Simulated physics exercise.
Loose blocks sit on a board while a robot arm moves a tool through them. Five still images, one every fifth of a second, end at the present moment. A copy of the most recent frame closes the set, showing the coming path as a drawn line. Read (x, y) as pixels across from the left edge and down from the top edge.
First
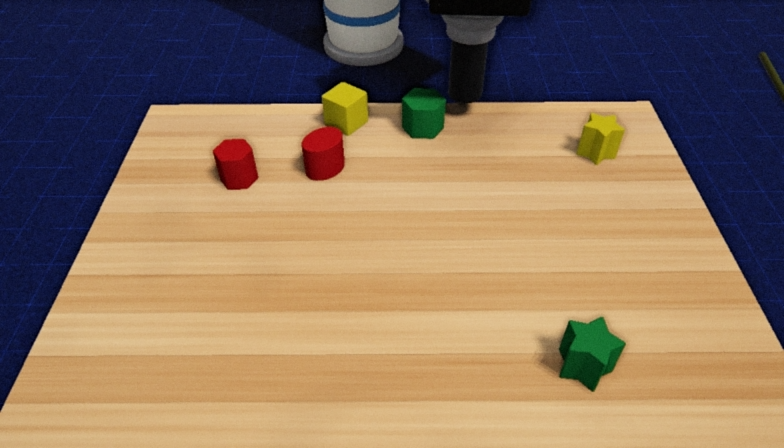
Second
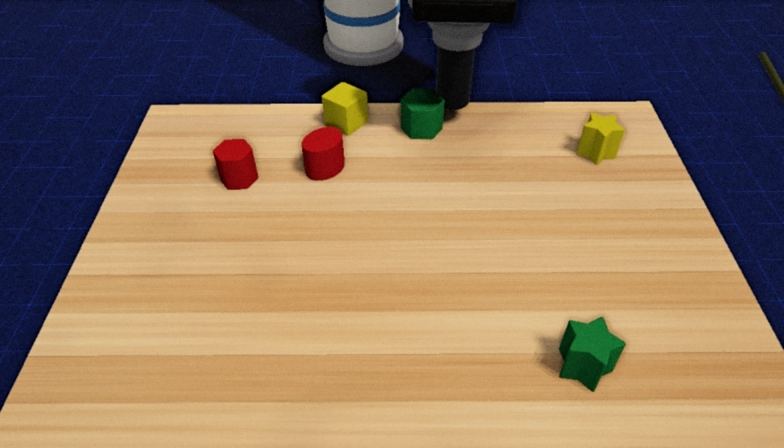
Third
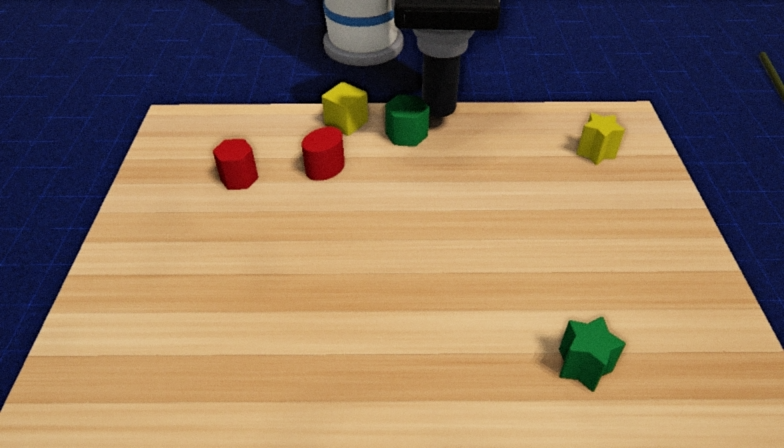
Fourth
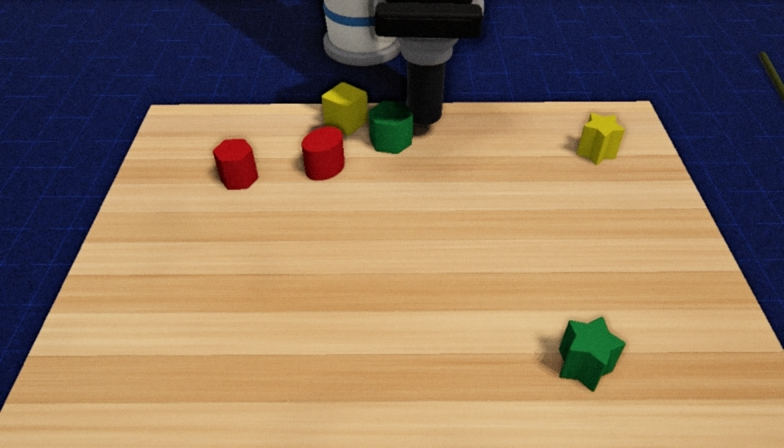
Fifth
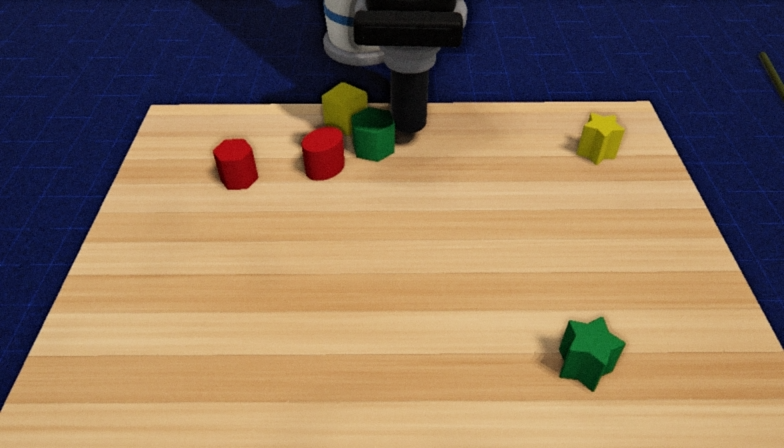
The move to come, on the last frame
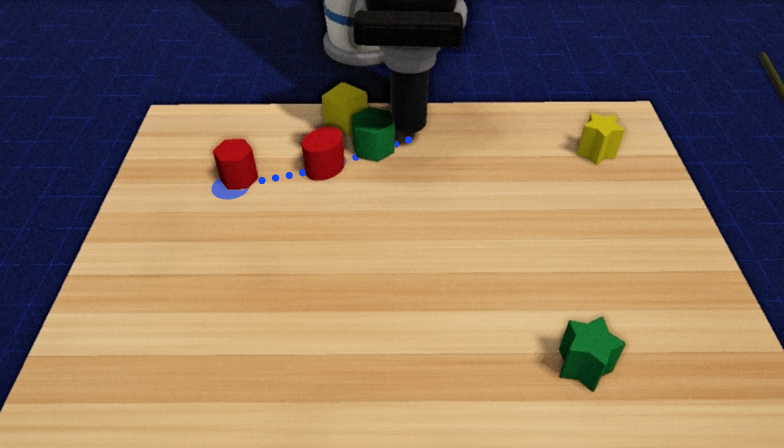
In the video, a robot arm's dark tool moves left along the far edge of a wooden board, pushing a green hexagonal block toward the red round and yellow blocks, while the other blocks stay still.
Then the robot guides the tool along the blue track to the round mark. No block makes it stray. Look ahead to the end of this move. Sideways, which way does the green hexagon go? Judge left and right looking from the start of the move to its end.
Left-hand side.
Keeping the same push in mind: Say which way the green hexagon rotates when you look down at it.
It is turned anticlockwise.
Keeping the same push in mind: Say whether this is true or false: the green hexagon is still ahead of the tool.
The claim holds.
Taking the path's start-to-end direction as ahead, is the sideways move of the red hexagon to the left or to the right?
It goes toward the right-hand side.
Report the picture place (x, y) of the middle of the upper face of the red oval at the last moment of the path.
Its top middle is near (166, 212).
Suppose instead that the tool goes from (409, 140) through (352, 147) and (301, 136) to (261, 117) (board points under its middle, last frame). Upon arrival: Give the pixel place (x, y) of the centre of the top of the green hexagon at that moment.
Expect it around (298, 136).
Path on the board, from (409, 140) through (326, 167) to (231, 186).
What follows on the original path. One third of the way, tool at (353, 142); red oval at (275, 155); green hexagon at (315, 139).
Two thirds of the way, tool at (293, 158); red hexagon at (219, 149), turned 25° clockwise; red oval at (215, 182); green hexagon at (253, 160), turned 30° anticlockwise.
At the end, tool at (227, 171); red hexagon at (189, 148), turned 95° clockwise; red oval at (166, 212), turned 30° anticlockwise; yellow square in place; green hexagon at (189, 180), turned 60° anticlockwise.
